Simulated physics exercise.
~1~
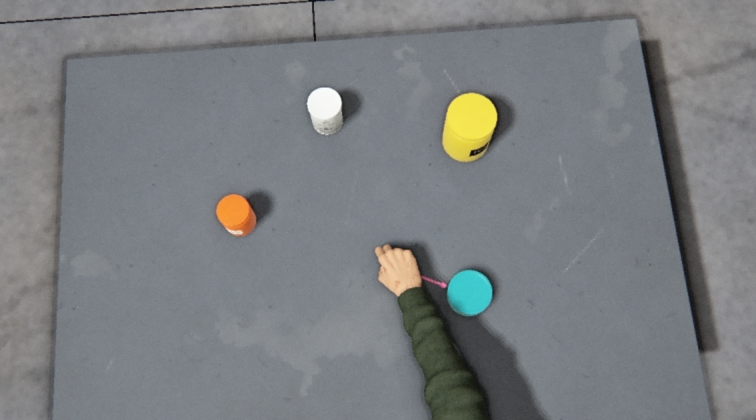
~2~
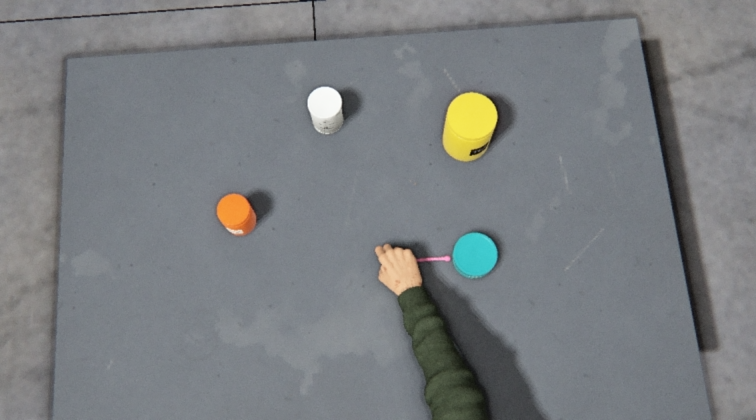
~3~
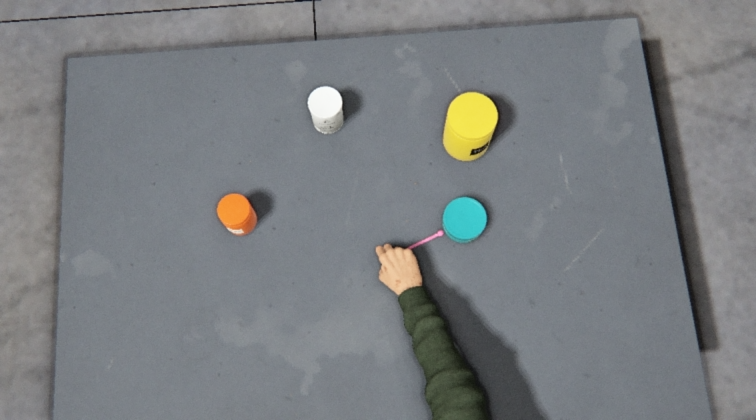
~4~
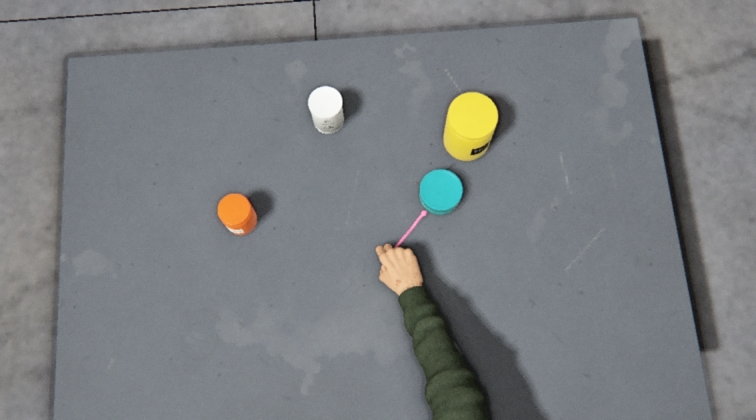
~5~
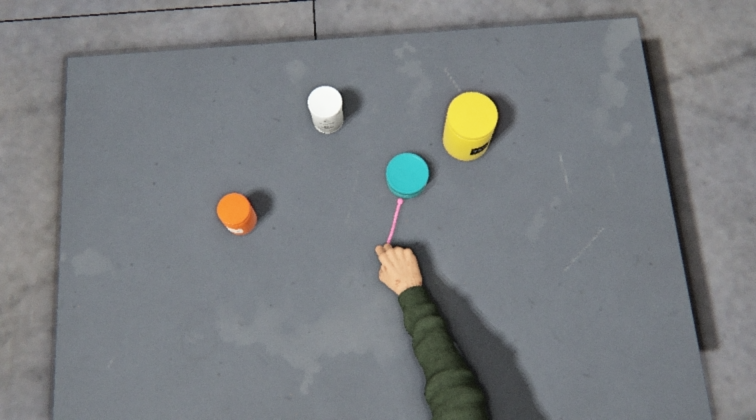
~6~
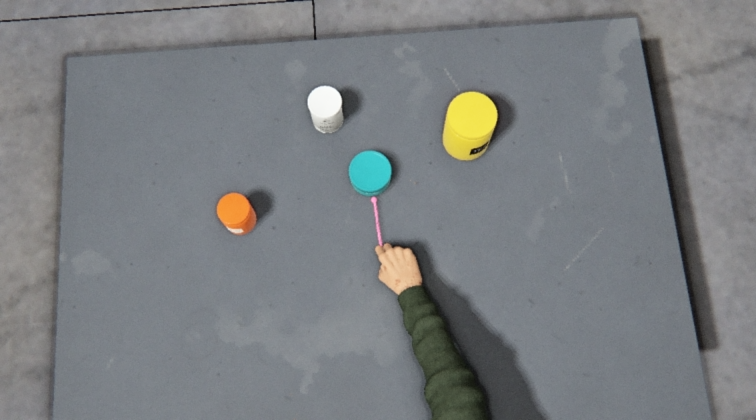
Turquoise tub circling anticlockwise on a pink string held by a hand, passing a yellow canister, with orange and white containers standing nearby.
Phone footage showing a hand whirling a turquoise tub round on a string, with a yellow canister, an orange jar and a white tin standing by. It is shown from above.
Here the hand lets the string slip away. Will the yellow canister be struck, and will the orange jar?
Yellow canister: No, spared; orange jar: Yes, struck.
Then, 0.08 s past the final frame, tub near (303, 193).
Then, 0.20 s past the final frame, tub near (268, 200); orange jar pushed aside.
When it is over, tub near (268, 200); orange jar pushed aside. The yellow canister remains clear and the orange jar takes the knock.
